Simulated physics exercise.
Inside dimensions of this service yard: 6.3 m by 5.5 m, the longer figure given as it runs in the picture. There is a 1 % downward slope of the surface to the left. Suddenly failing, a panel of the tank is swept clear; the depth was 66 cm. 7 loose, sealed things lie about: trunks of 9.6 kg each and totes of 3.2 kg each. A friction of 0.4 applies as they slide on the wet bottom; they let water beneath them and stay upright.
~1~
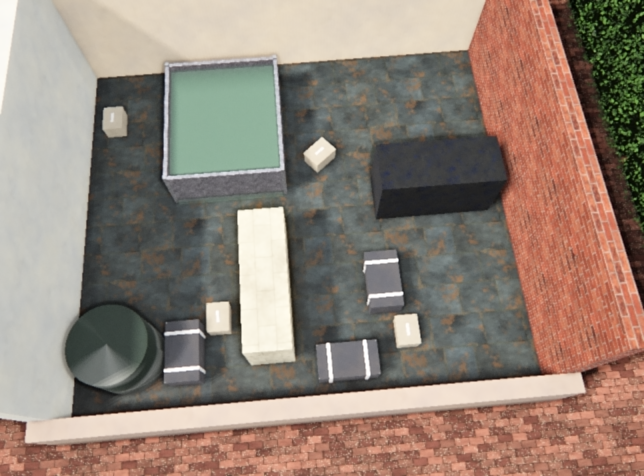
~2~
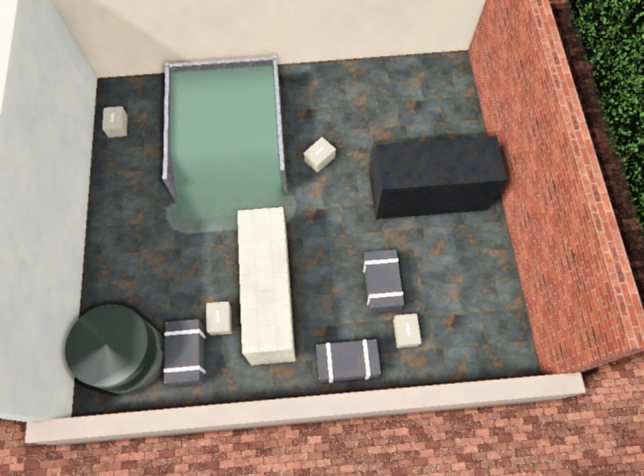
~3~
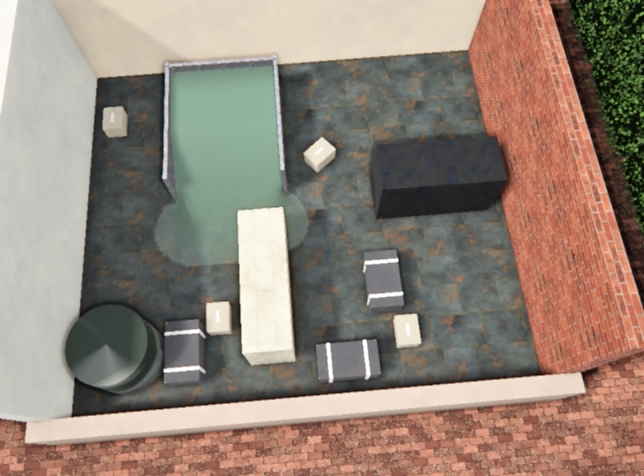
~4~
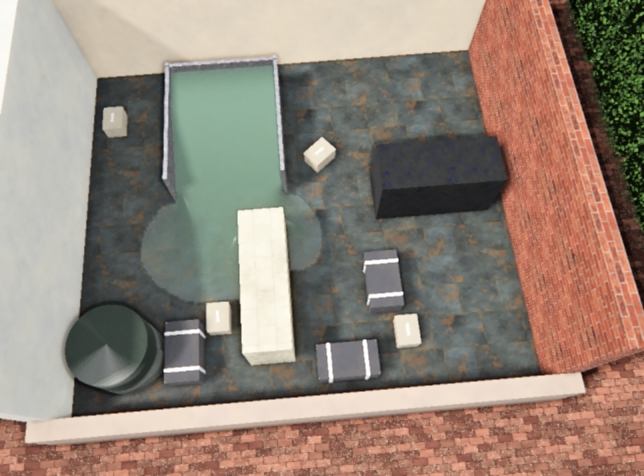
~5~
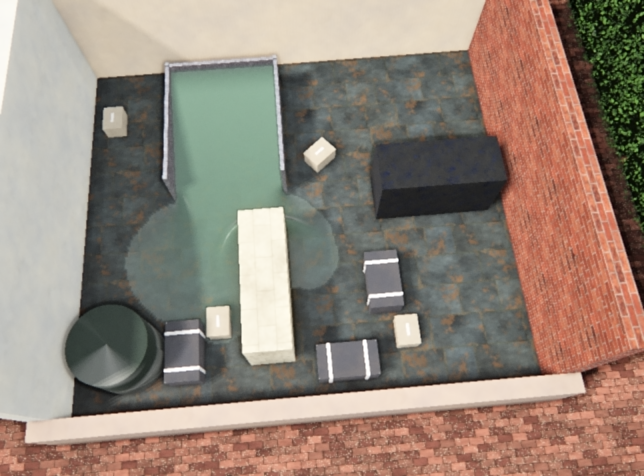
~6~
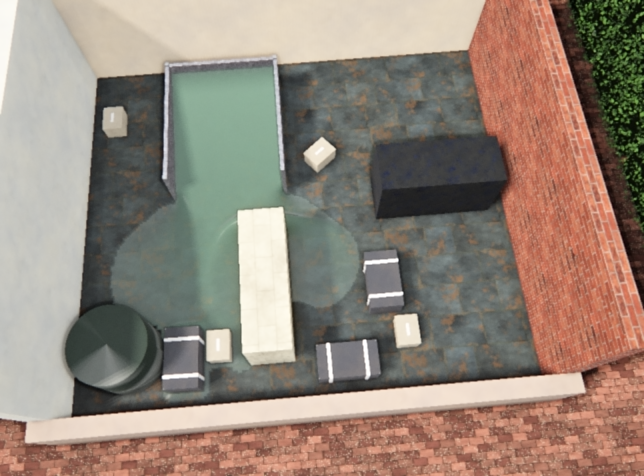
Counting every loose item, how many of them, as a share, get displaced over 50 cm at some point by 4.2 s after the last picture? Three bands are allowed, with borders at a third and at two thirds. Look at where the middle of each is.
That would be two thirds or more of them.
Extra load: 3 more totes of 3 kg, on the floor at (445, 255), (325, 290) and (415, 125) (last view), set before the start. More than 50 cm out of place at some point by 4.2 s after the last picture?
One after another they come out above it, above it, inside the limit.
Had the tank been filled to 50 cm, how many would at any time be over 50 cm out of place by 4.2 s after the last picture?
Then the count would be 6.
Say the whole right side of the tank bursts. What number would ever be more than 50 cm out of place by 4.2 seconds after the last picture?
Then 3.
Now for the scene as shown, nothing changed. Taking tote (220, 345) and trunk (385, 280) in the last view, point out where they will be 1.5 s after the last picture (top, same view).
Estimated pixels: (245, 387) and (467, 298).
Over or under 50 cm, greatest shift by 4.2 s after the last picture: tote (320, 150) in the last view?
Well, that one comes out inside the limit.
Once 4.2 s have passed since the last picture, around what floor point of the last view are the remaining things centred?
I'd say about (353, 242) in the last view.
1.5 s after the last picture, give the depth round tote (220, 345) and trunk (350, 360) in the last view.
Some 29 cm at the first, some 6 cm at the second.
Then, 0.4 s after the last picture 1 of 7 are over 50 cm from their spots; 1 afloat.
Then, 1.5 s after the last picture 3 of 7 are over 50 cm from their spots; 3 afloat.
Then, 2.8 s after the last picture 4 of 7 are over 50 cm from their spots; 5 afloat.
Then, 4.2 s after the last picture 6 of 7 are over 50 cm from their spots, and 6 have been at some point; 6 afloat.
